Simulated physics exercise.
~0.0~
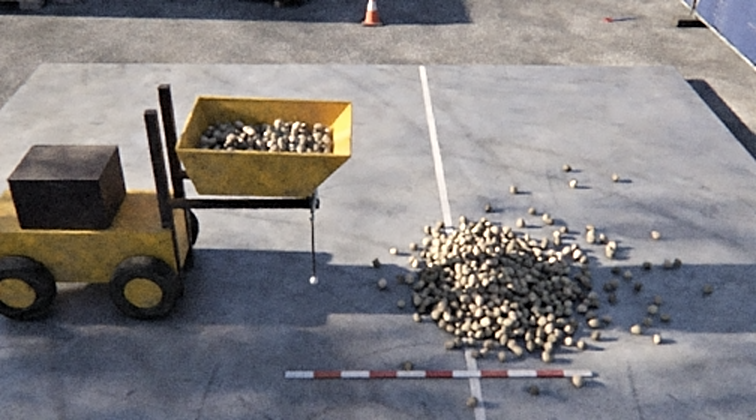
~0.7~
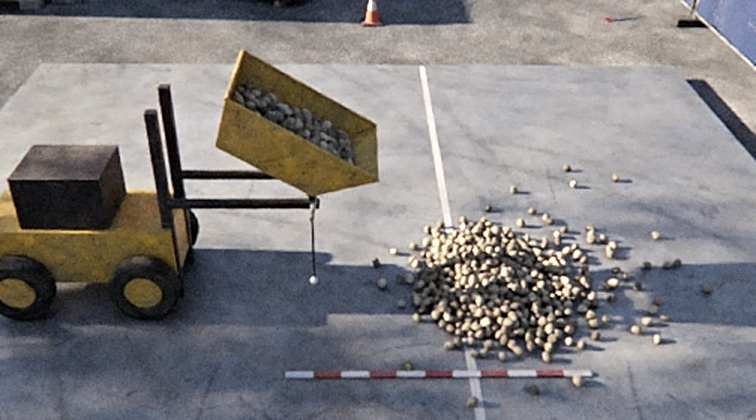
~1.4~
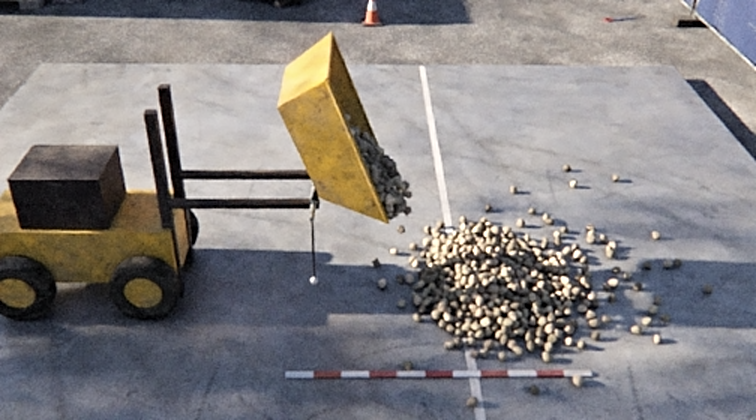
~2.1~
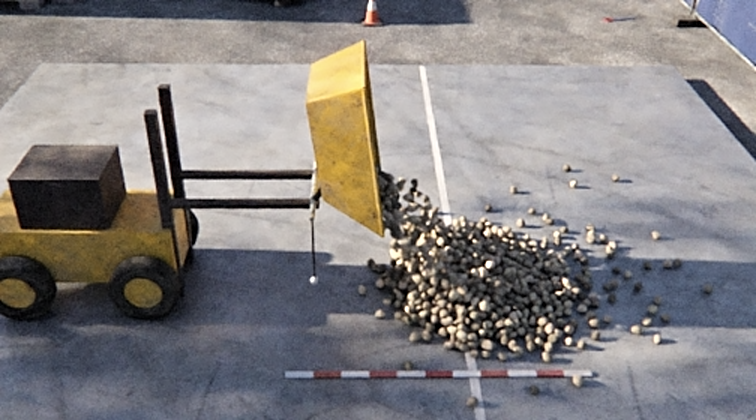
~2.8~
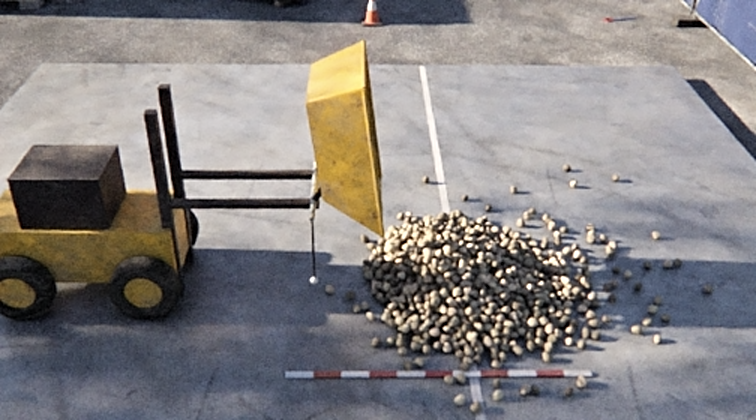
A yellow forklift held up a yellow skip of pale cobbles, then tipped it steeply to the right until the stones slid out onto the near side of a loose heap, leaving a wider pile across the white line beneath the upended skip.
